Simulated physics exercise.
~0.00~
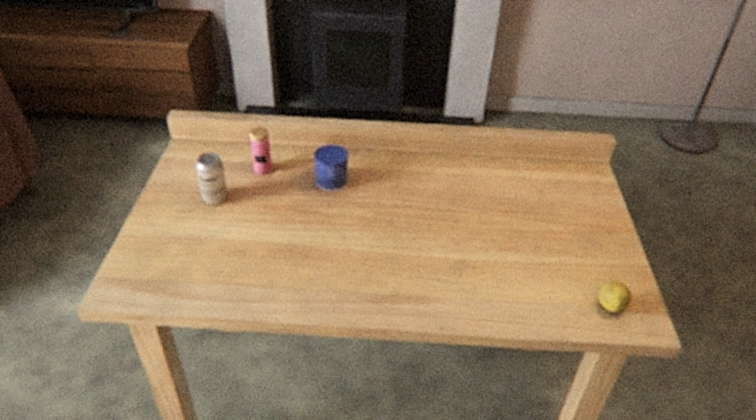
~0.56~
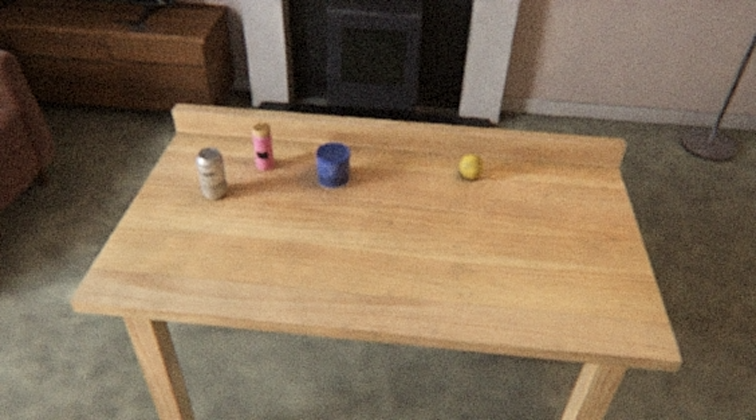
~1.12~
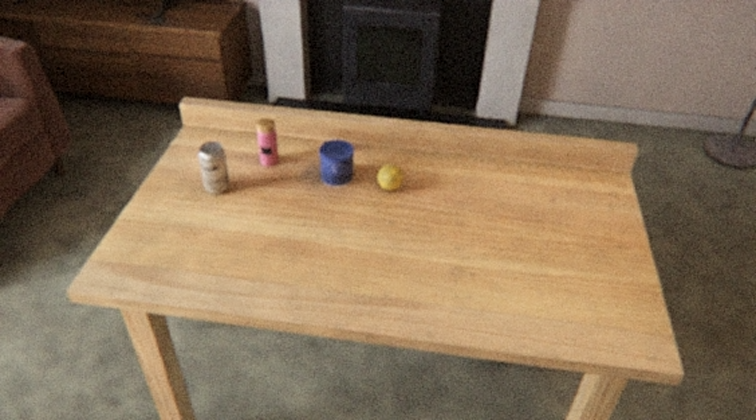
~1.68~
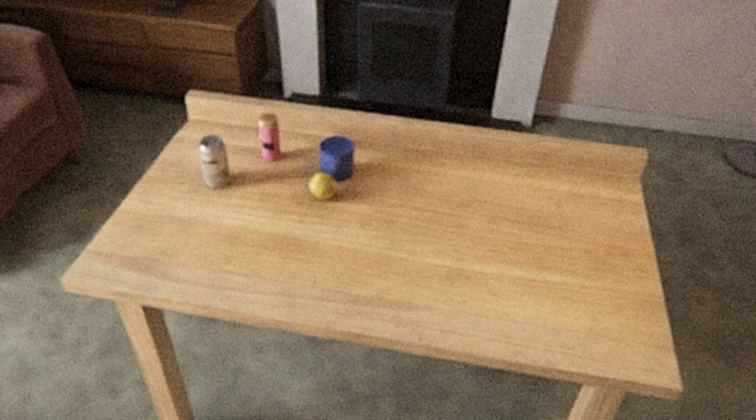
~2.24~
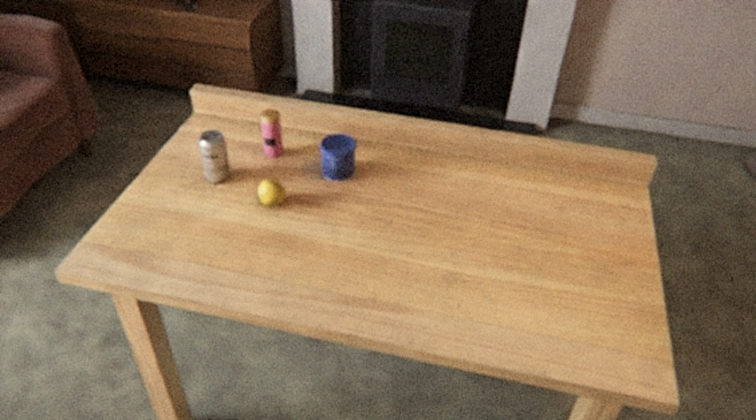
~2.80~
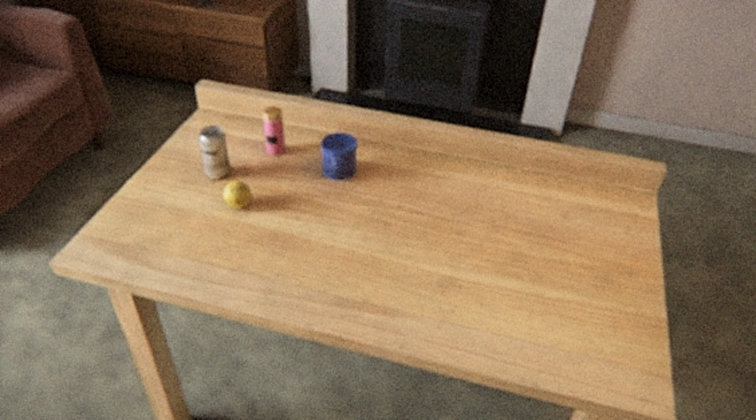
Yellow ball crossing a wooden table to the far rail, then rolling left past a blue tin and stopping near upright cans.
